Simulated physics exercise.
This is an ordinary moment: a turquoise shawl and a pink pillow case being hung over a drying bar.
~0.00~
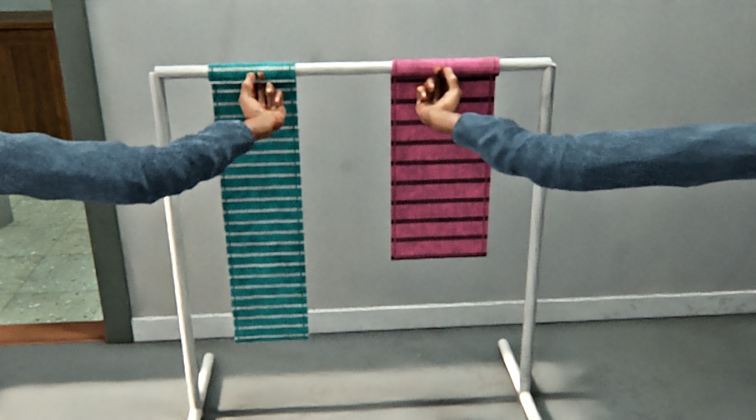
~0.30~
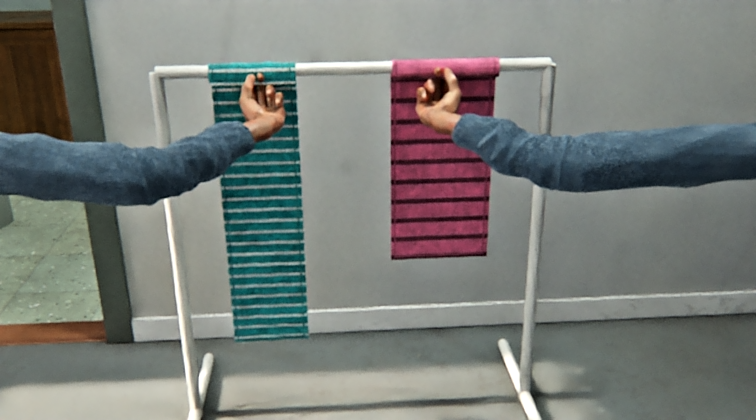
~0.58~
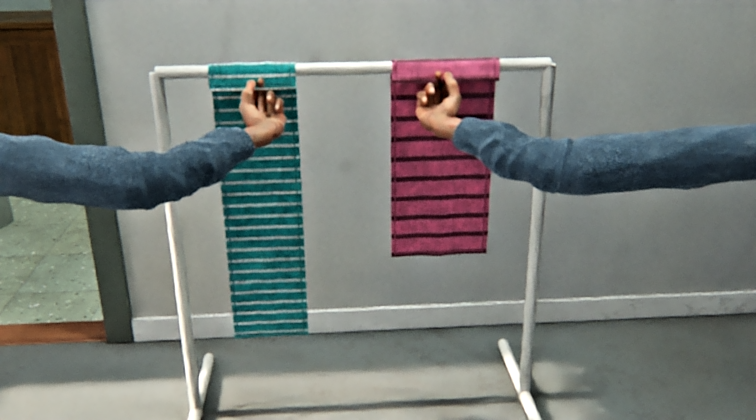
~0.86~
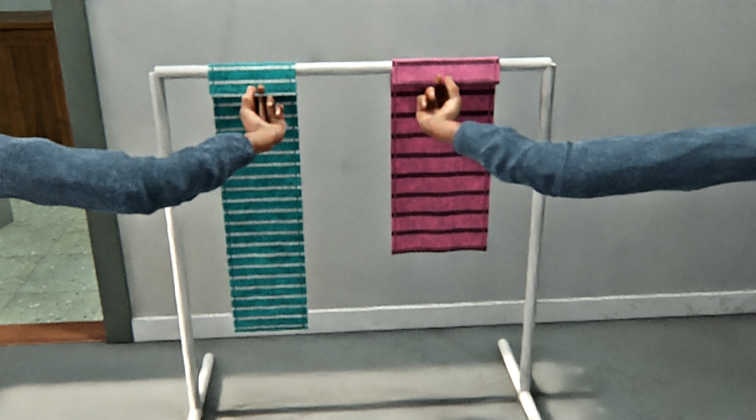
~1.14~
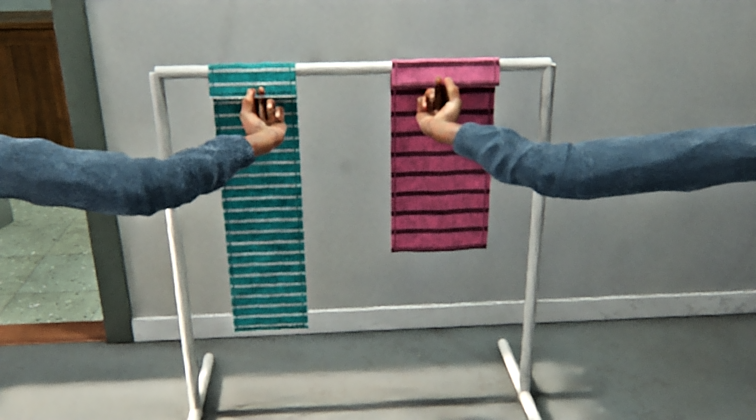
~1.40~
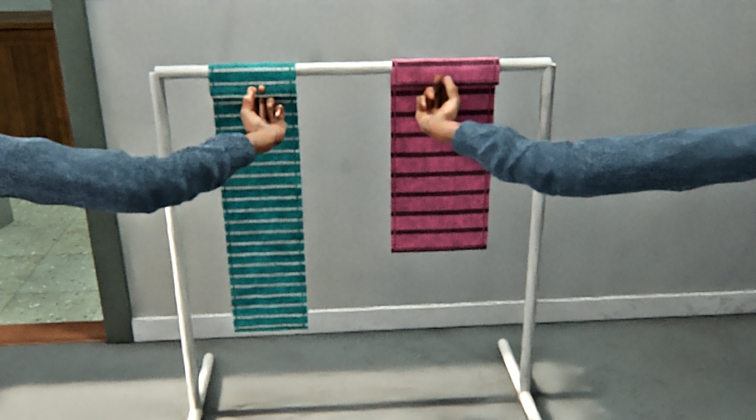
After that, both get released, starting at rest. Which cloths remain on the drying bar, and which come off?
The turquoise shawl comes off, the pink pillow case comes off.
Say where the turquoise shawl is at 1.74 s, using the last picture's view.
By then it is at (267, 263).
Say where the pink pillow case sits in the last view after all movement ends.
It finishes at around (435, 395) in the last view.
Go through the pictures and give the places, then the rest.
In the first picture, shawl front hem (274, 76), back hem (290, 336); pillow case front hem (410, 72), back hem (407, 255).
In the second picture, shawl front hem (274, 78); pillow case front hem (410, 73).
In the third picture, shawl front hem (274, 83); pillow case front hem (410, 76).
In the fourth picture, shawl front hem (274, 90); pillow case front hem (410, 80).
In the fifth picture, shawl front hem (274, 91); pillow case front hem (410, 82).
In the sixth picture, shawl front hem (275, 90), back hem (290, 325), front far shorter than the back; pillow case front hem (410, 81), back hem (407, 248), front far shorter than the back.
By 1.74 s, shawl clear of the rail and dropping near (267, 263); pillow case clear of the rail and dropping near (439, 244).
By 1.98 s, shawl in a heap on the floor near (276, 398); pillow case in a heap on the floor near (435, 392).
When it is over, shawl in a heap on the floor near (276, 407); pillow case in a heap on the floor near (435, 395). The turquoise shawl slips to the floor and the pink pillow case is pulled off by its long side.
